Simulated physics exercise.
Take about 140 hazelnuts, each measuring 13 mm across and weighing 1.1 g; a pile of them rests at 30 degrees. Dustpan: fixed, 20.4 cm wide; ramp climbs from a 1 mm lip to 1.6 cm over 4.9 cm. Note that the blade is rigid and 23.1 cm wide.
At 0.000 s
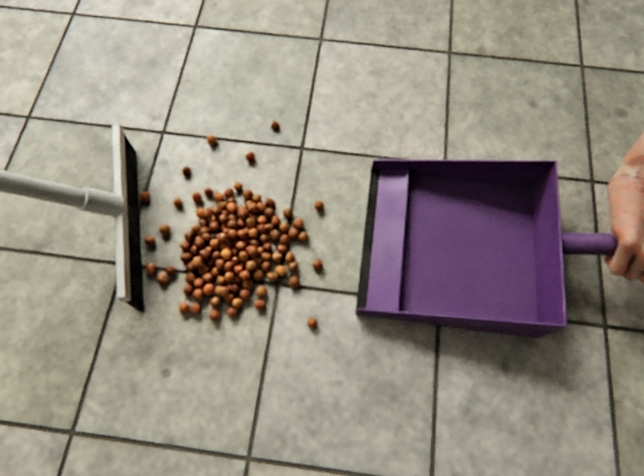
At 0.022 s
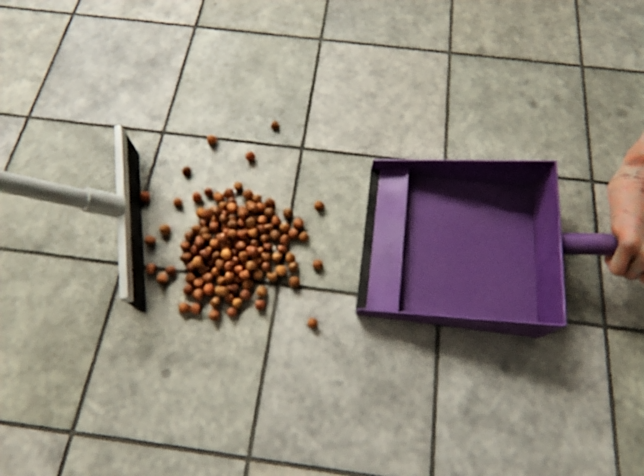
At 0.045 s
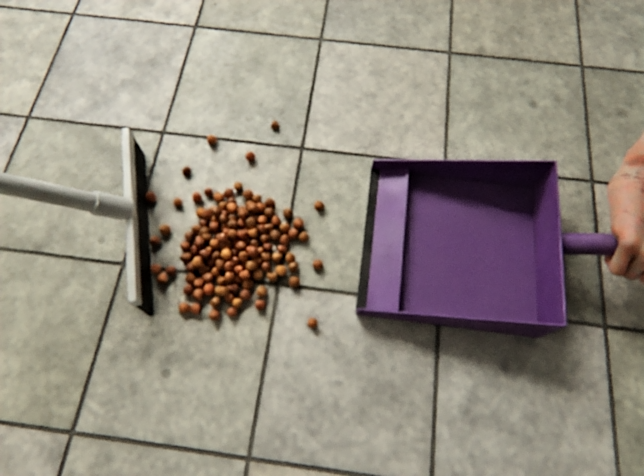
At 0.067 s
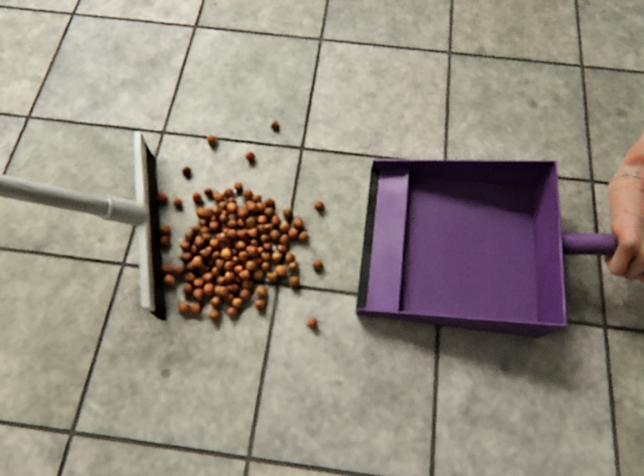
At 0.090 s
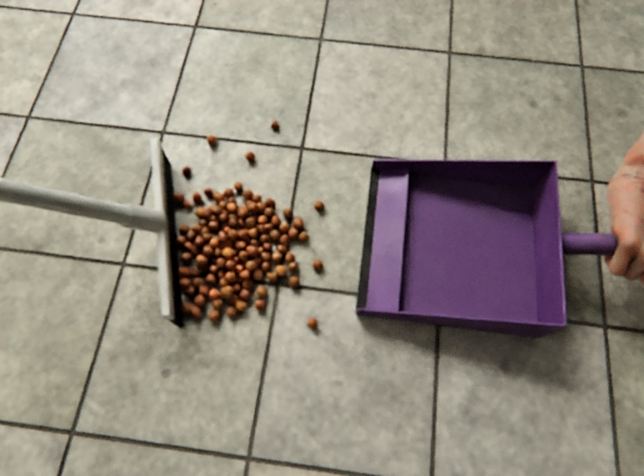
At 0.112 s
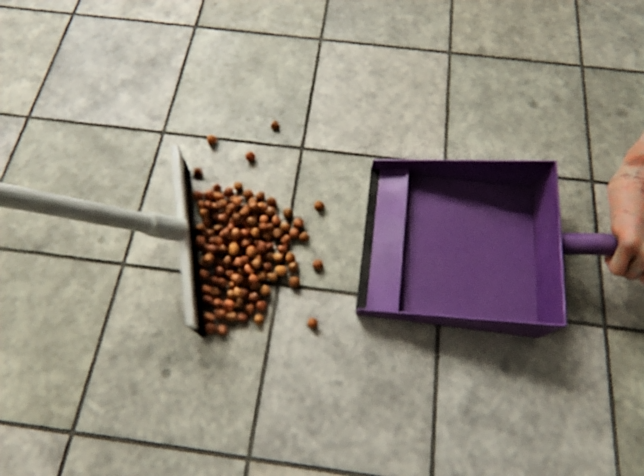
A squeegee-like blade on a pale handle slides right across gray floor tiles, meeting a few scattered round brown nuts and then pressing into the pile's left side, while a hand holds a purple dustpan still at right.
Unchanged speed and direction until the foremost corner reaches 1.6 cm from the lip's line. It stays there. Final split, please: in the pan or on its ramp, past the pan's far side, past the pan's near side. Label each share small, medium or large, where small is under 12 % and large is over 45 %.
Pan: Medium. Far side: Medium. Near side: Medium.
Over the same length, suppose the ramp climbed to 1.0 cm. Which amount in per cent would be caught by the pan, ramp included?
Estimate with the new ramp: Some 40 in a hundred.
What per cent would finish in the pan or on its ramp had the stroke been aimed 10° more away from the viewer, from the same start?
It comes to roughly 35 in a hundred.
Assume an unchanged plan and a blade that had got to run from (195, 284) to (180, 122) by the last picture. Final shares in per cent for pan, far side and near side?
Pan 35, far 25, near 15.
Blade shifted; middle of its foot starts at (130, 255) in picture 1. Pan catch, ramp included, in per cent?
I'd put it at around 30 per cent.
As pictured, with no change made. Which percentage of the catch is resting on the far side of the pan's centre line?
Estimate: Close to 50 %.
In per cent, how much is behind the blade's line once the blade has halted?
Near 0 percent, give or take.
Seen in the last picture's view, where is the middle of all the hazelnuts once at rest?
Once everything settles, the centre is around (383, 247).
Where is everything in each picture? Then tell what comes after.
The first picture shows blade from (125, 297) to (119, 132), moved 0.0 cm, 0 of the pieces shifted so far; middle of the pieces at (236, 243); pan at (464, 249).
The second picture shows blade from (128, 298) to (122, 133), moved 0.3 cm, 0 of the pieces shifted so far; middle of the pieces at (236, 243).
The third picture shows blade from (136, 301) to (129, 136), moved 1.4 cm, 3 of the pieces shifted so far; middle of the pieces at (236, 243).
The fourth picture shows blade from (149, 307) to (140, 140), moved 3.1 cm, 5 of the pieces shifted so far; middle of the pieces at (236, 243).
The fifth picture shows blade from (169, 315) to (157, 146), moved 5.5 cm, 31 of the pieces shifted so far; middle of the pieces at (236, 243).
The sixth picture shows blade from (192, 324) to (178, 153), moved 8.5 cm, 96 of the pieces shifted so far; middle of the pieces at (240, 242); pan at (464, 249). The blade's pace is about 1.37 m/s, heading 14 degrees towards the viewer's side.
After 0.19 s, middle of the blade 11 cm from the lip; 0 % over the lip, far side 0 %, near side 15 %.
Then, at 0.24 s, middle of the blade 6 cm from the lip; 0 % over the lip, far side 5 %, near side 20 %.
Then, at 0.43 s, middle of the blade 5 cm from the lip; 40 % over the lip, far side 15 %, near side 20 %.
In the end, at 1.9 s, pan 35 %, far side 15 %, near side 20 %, in front of the lip or behind the blade 30 %.
